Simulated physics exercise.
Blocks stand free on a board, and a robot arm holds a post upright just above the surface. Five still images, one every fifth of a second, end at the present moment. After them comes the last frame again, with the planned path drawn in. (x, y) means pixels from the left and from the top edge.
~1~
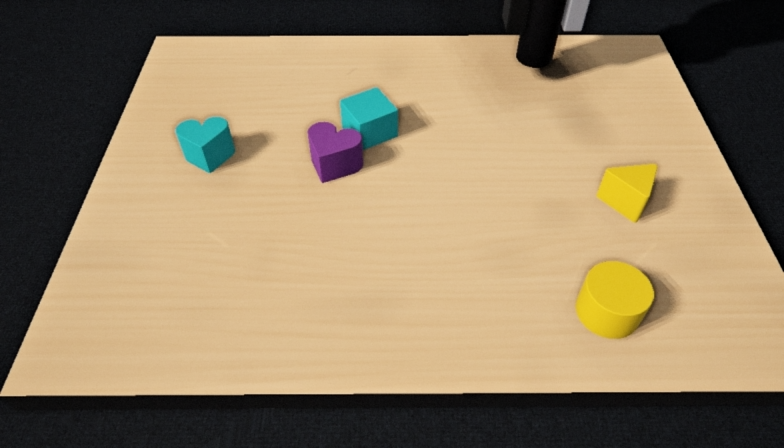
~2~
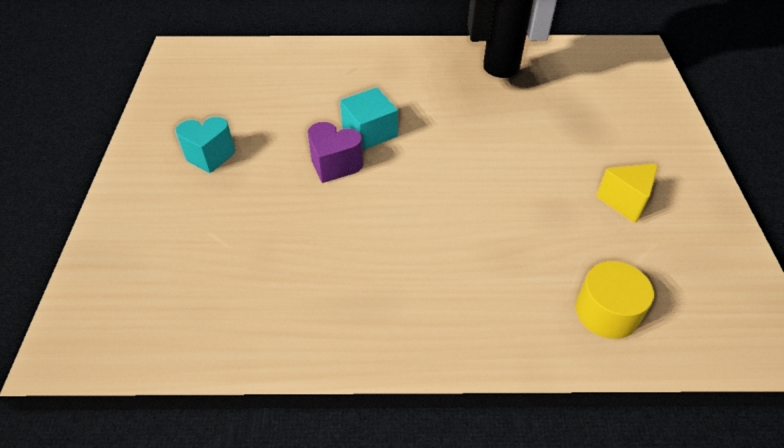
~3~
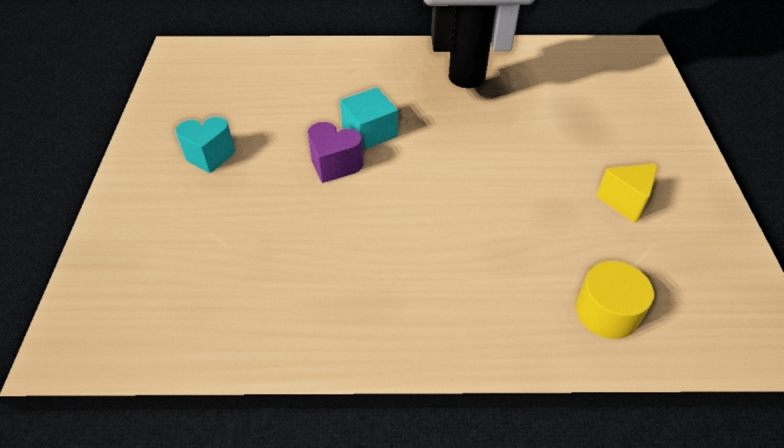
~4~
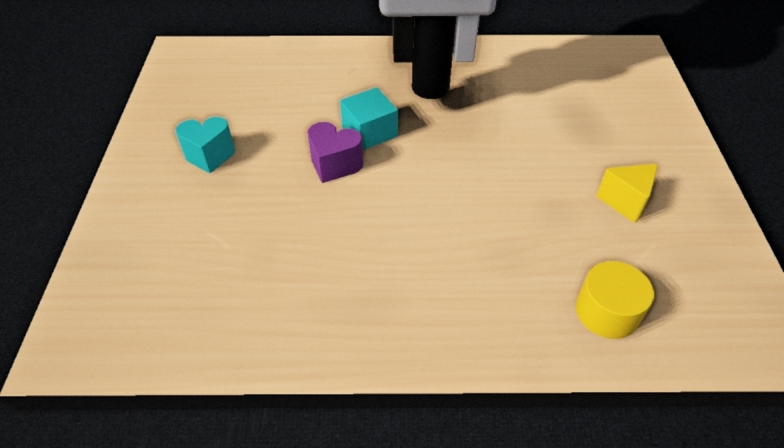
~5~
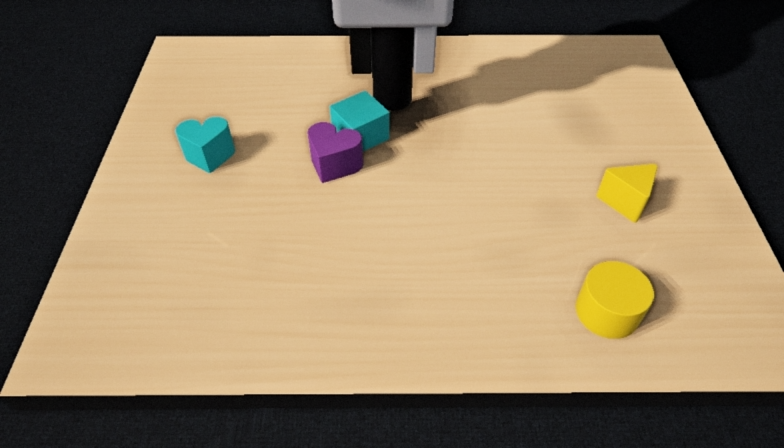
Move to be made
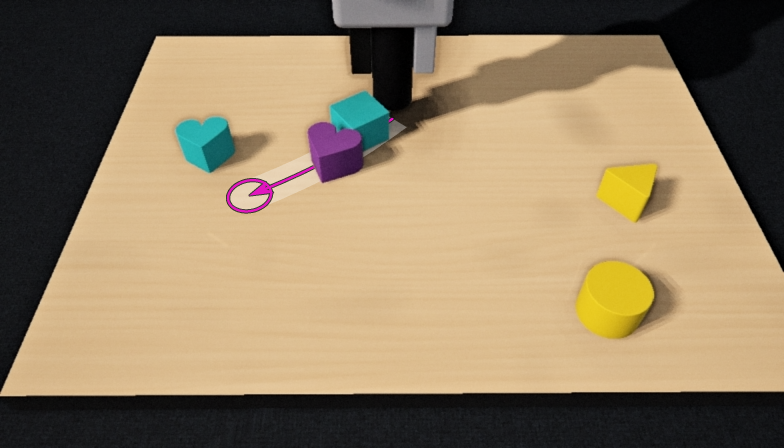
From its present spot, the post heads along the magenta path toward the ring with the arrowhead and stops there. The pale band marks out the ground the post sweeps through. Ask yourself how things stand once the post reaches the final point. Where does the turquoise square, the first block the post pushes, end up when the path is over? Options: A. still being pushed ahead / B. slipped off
A.
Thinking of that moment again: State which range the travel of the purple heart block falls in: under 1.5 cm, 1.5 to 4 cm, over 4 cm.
More than 4 cm.
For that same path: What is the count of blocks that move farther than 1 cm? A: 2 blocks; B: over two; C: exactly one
Choice A: 2 blocks.
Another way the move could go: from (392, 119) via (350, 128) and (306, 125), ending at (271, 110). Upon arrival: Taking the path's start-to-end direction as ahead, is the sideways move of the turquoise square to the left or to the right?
Facing from start to end, it will go to the left.
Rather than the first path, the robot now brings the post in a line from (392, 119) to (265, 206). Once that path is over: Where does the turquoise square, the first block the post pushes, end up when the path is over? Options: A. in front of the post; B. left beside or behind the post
I'll go with A - in front of the post.
The line goes from (392, 119) over (352, 146) and (305, 171) to (250, 195).
What follows on the original path. One third of the way, post at (351, 126); purple heart block at (295, 169), turned 15° clockwise; turquoise square at (316, 139).
Two thirds of the way, post at (300, 153); purple heart block at (253, 206); turquoise square at (265, 170), turned 25° anticlockwise.
At the end, post at (244, 176); turquoise heart block unmoved; purple heart block at (228, 234), turned 50° anticlockwise; turquoise square at (209, 201), turned 45° anticlockwise.
